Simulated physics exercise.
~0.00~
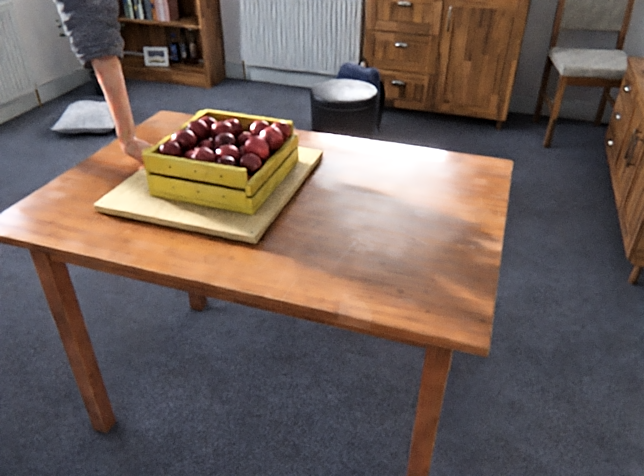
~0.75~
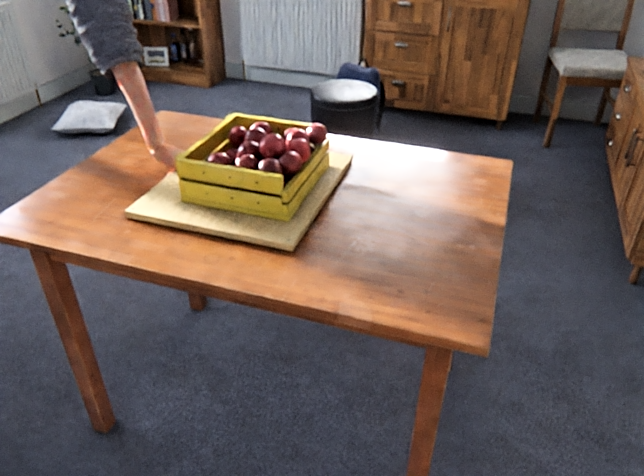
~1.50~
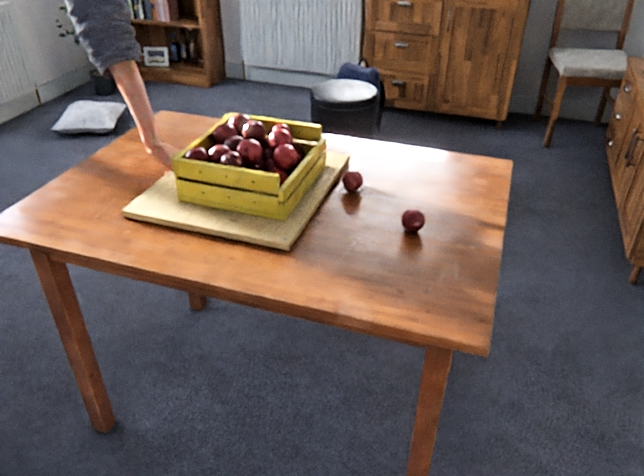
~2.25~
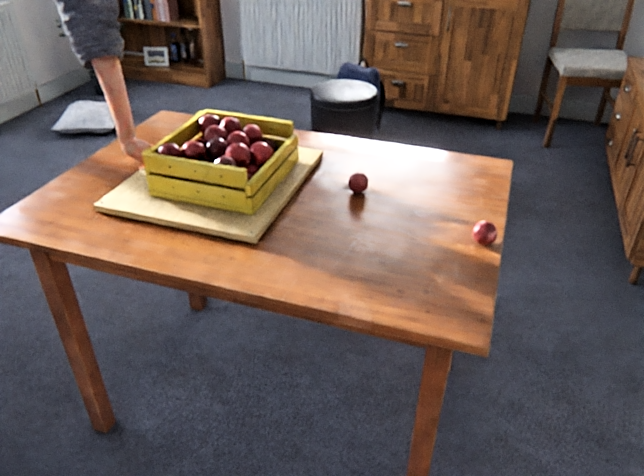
A yellow basket heaped with red apples was jerked right and then back left on a board by someone's hand, and two apples spilled out and rolled rightward across the wooden table, one ending near the right edge.
